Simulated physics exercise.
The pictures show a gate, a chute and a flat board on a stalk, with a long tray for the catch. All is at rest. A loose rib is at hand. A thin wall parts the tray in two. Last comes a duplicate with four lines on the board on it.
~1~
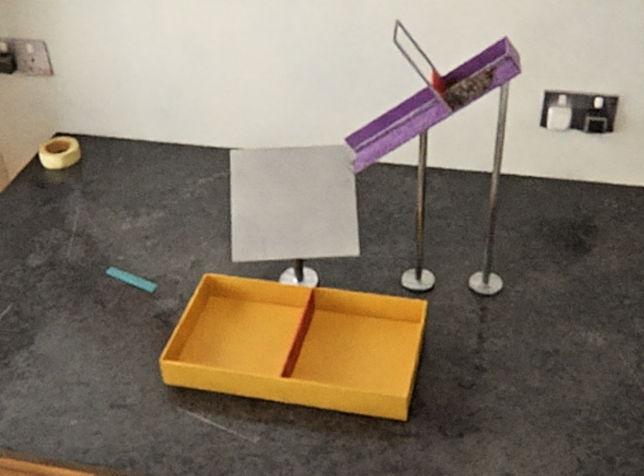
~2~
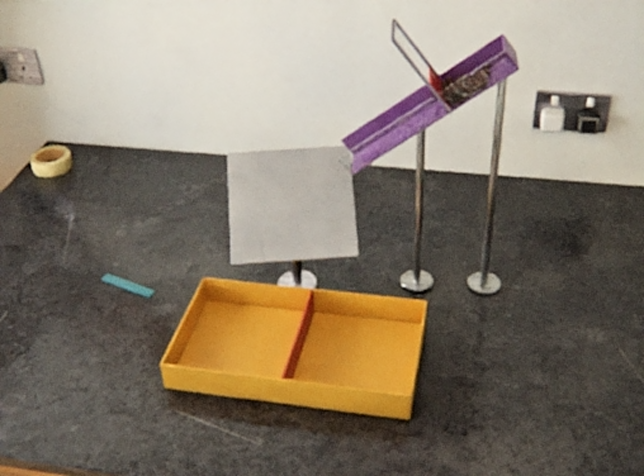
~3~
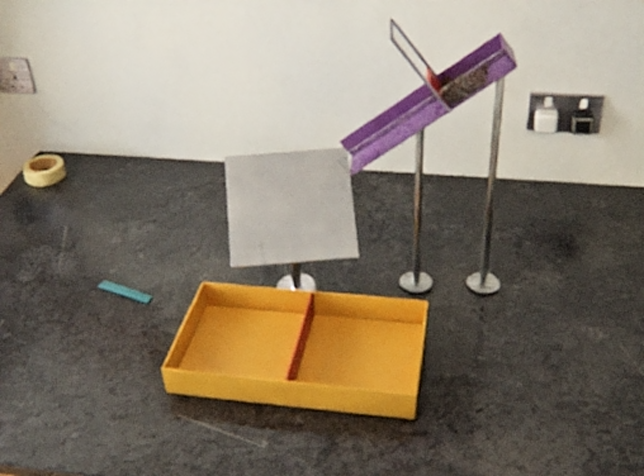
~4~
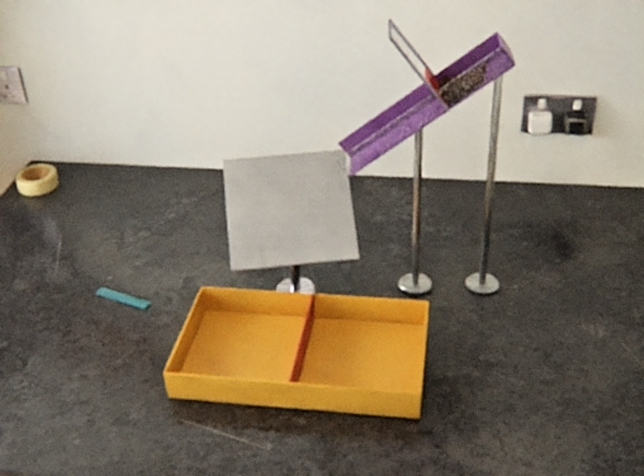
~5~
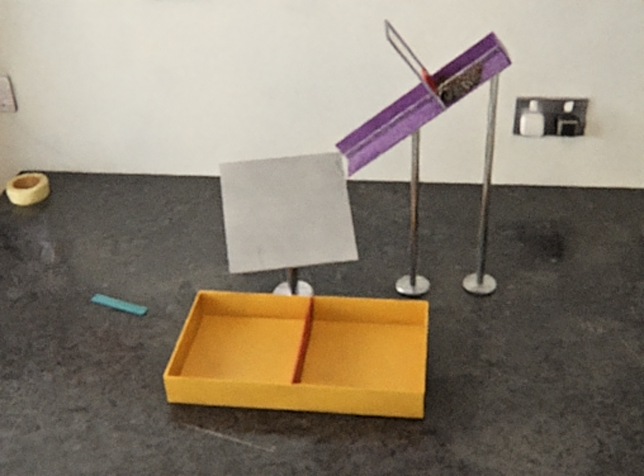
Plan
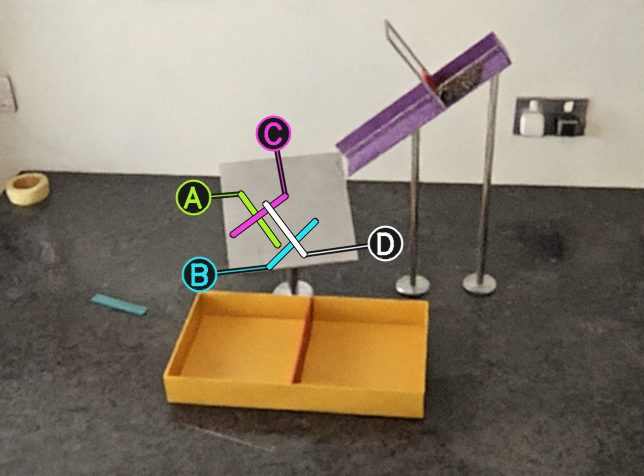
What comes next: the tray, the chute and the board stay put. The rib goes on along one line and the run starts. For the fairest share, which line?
I would pick line A.
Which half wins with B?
Left.
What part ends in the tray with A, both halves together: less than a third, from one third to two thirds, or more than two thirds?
It is more than two thirds.
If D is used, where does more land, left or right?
Right.
On the marked copy, line A from (241, 194) to (277, 244); line B from (315, 221) to (269, 267); line C from (285, 196) to (233, 234); line D from (265, 203) to (304, 254).
With A, of what is caught, close to two thirds in the left half, close to a third in the right.
With B, of what is caught, all but a few in the left half, a small share in the right.
With C, of what is caught, the bulk in the left half, a small share in the right.
With D, of what is caught, close to a quarter in the left half, the bulk in the right.
